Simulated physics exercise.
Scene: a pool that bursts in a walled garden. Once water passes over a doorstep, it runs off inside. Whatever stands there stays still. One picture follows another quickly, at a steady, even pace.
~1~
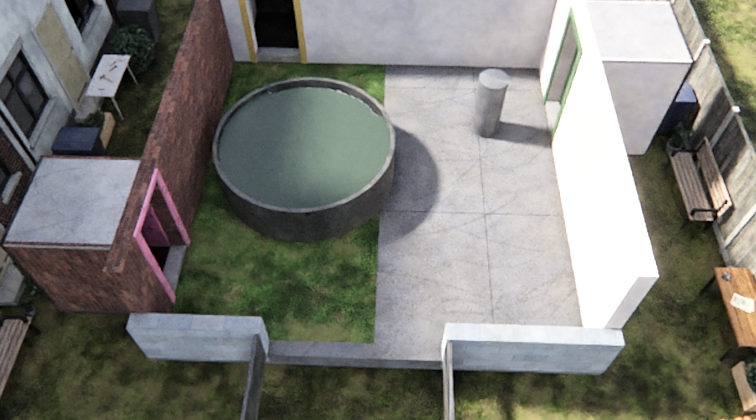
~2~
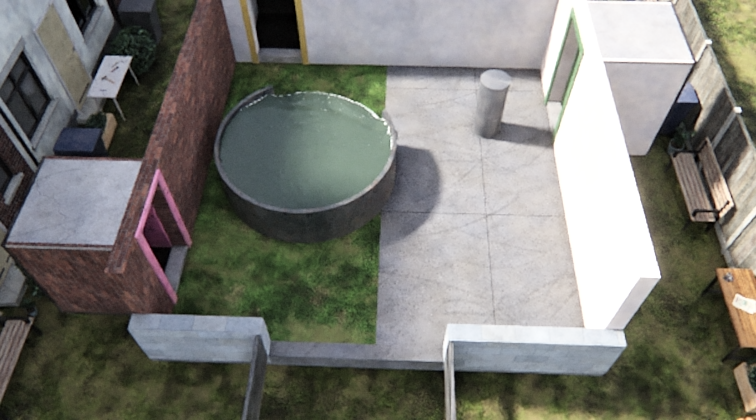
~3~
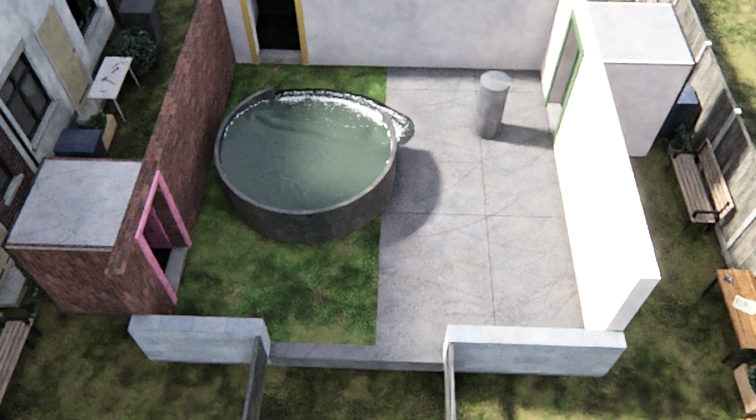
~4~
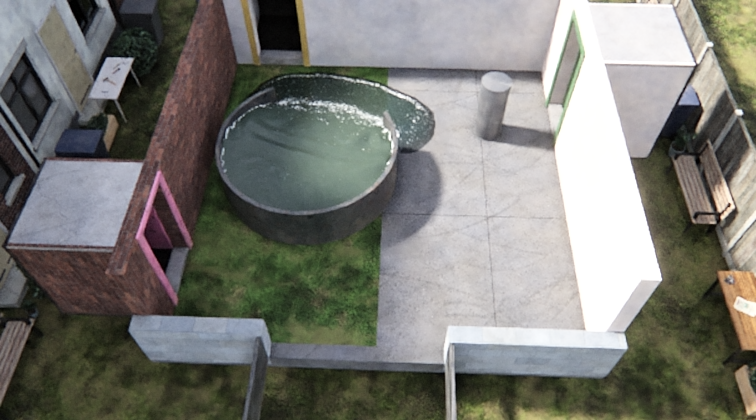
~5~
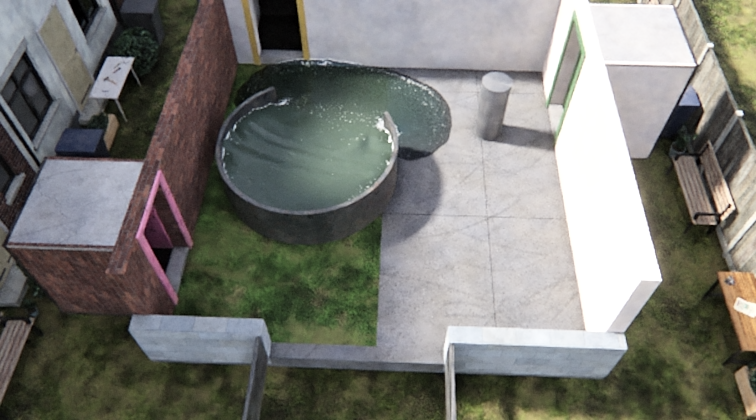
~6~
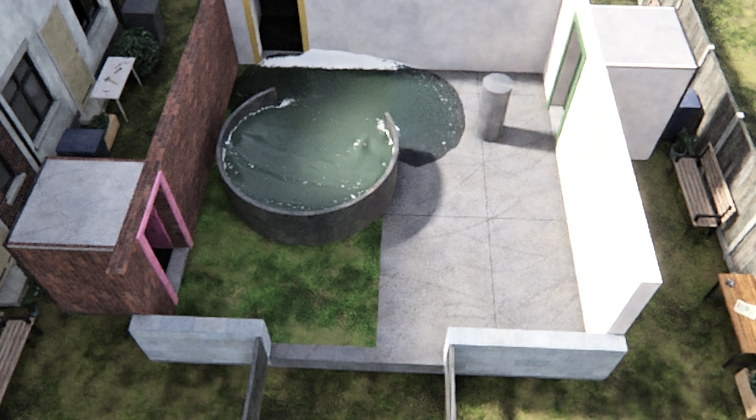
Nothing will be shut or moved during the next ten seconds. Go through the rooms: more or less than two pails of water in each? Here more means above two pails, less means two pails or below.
Green door: More; yellow door: More; pink door: Less.
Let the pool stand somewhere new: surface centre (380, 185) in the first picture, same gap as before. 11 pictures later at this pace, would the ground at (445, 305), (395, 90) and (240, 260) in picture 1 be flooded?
Result: Spared; inundated; spared.
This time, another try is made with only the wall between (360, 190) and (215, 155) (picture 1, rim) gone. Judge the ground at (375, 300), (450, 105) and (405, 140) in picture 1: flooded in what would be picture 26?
In the order given: Swamped, untouched and untouched.
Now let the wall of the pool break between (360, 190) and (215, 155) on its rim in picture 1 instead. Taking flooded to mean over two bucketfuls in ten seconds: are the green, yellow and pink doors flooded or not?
One by one: The green door stays under; the yellow door keeps below it; the pink door goes over.
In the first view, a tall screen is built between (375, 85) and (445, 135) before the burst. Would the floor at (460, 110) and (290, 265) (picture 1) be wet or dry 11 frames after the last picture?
First spot submerged, second spot parched.
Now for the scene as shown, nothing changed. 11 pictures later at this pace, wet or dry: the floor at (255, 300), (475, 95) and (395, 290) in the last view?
First spot not wet, second inundated, third not wet.
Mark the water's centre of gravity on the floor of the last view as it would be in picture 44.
I'd point to (383, 163).
A moment on, water covers 30 % of the floor; the green door not reached, the yellow door over two buckets in, the pink door not reached.
Next, water covers 35 % of the floor; the green door wet at the sill, nothing in, the yellow door far over two buckets in, the pink door not reached.
Then, water covers 60 % of the floor; the green door far over two buckets in, the yellow door far over two buckets in, the pink door not reached.
Later, water covers 100 % of the floor; the green door far over two buckets in, the yellow door far over two buckets in, the pink door wet at the sill, nothing in.
In the end, water covers 100 % of the floor; the green door far over two buckets in, the yellow door far over two buckets in, the pink door under two buckets in.
